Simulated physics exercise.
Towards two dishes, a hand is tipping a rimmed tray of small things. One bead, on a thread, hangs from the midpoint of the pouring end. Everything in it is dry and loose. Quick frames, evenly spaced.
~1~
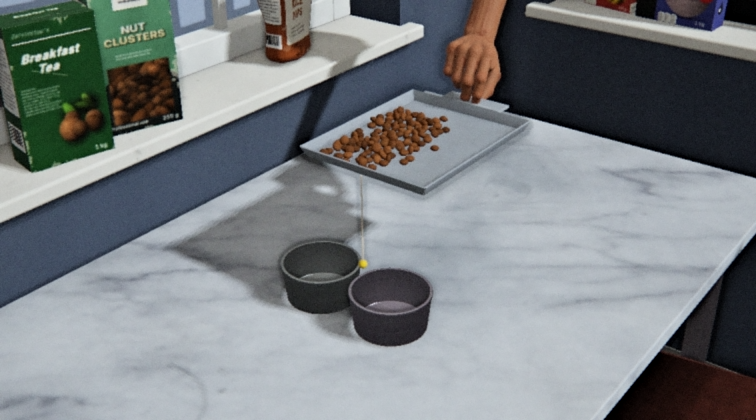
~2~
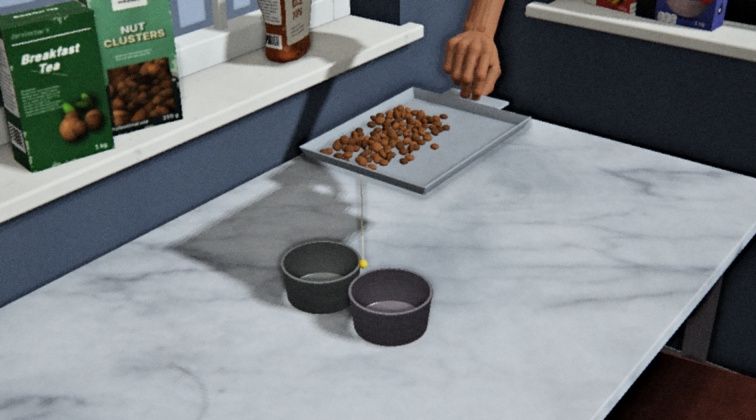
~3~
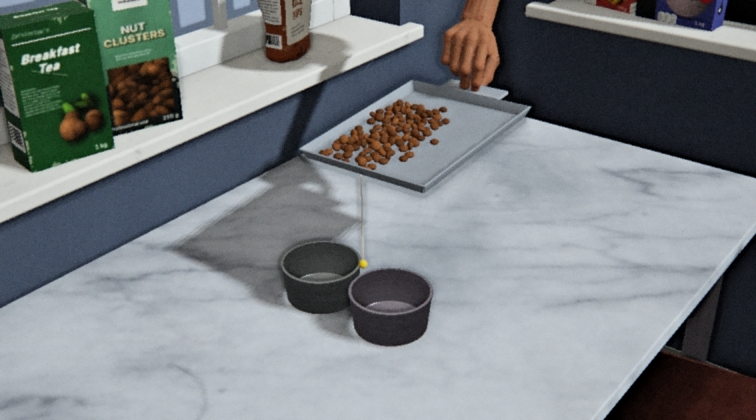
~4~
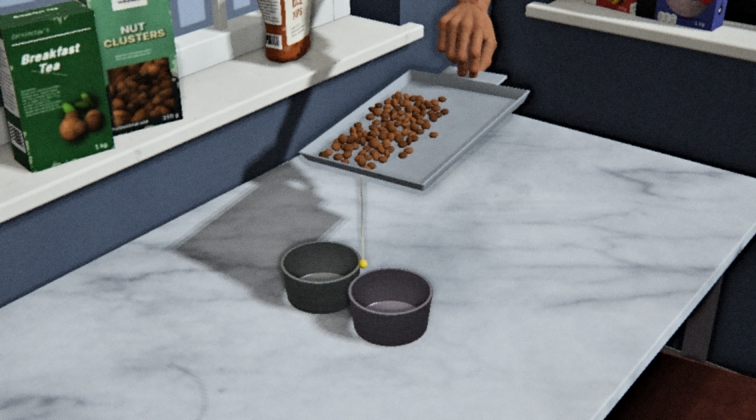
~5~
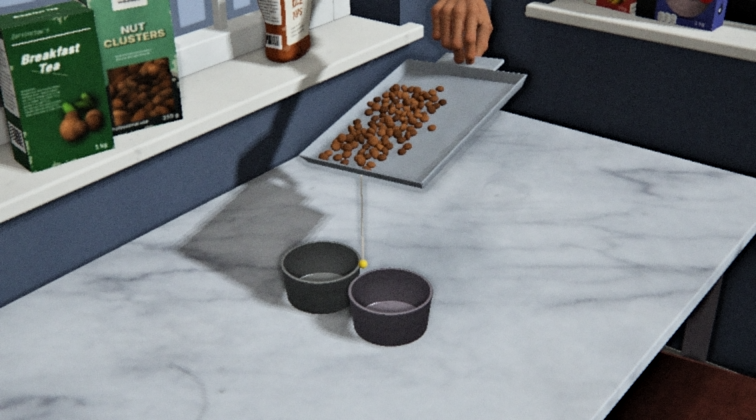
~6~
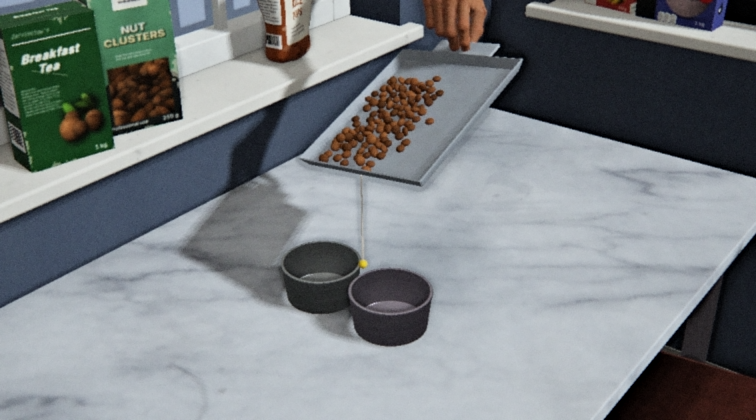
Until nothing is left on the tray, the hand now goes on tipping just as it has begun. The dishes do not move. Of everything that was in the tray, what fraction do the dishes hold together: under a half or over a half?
Most likely the spill will be the lesser part.
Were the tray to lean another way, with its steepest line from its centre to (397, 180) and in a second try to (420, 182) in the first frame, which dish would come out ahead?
Try one: The rightmost dish. Try two: The rightmost dish.
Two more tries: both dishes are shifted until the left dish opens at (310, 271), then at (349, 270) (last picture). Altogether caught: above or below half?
The bulk of it and then Short of half.
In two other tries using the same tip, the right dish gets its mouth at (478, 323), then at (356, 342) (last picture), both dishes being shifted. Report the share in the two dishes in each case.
You'd get near 0 per cent and afterwards near 0 per cent.
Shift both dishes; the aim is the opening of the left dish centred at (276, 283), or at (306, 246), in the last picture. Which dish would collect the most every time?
The first try: The left-side dish. The second: The left-side dish.
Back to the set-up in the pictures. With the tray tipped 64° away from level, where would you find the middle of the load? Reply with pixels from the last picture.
The load is centred about (325, 158).
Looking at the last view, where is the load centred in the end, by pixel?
The centre settles at about (308, 291).
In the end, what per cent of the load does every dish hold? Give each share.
70 % left, 0 % right.
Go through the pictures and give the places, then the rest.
Corners of the pouring end at (307, 146) and (424, 184), level; middle of the load at (391, 135), bits of dog kibble; left dish at (296, 292); right dish at (366, 323); bead on its thread at (363, 264), in the first frame.
Corners of the pouring end at (307, 146) and (424, 184), level; middle of the load at (391, 134), in the second frame.
Corners of the pouring end at (307, 148) and (423, 182), tipped barely, lowest at the left corner; middle of the load at (391, 130), in the third frame.
Corners of the pouring end at (306, 150) and (422, 180), tipped a little, lowest at the left corner; middle of the load at (390, 126), in the fourth frame.
Corners of the pouring end at (306, 153) and (420, 179), tipped clearly, lowest at the left corner; middle of the load at (388, 121), in the fifth frame.
Corners of the pouring end at (306, 156) and (419, 177), tipped clearly, lowest at the left corner; middle of the load at (386, 116); left dish at (296, 292); right dish at (366, 323), in the sixth frame.
Soon, tray tipped steeply; most on the tray; about a quarter in the air.
A while on, tray tipped past a quarter turn; about two thirds in the left dish; about a third outside both; a small part in the air.
Towards the end, tray tipped past a quarter turn; about two thirds in the left dish; about a third outside both.
Finally, tray tipped past a quarter turn; none in the right dish; about two thirds in the left dish; about a third outside both.
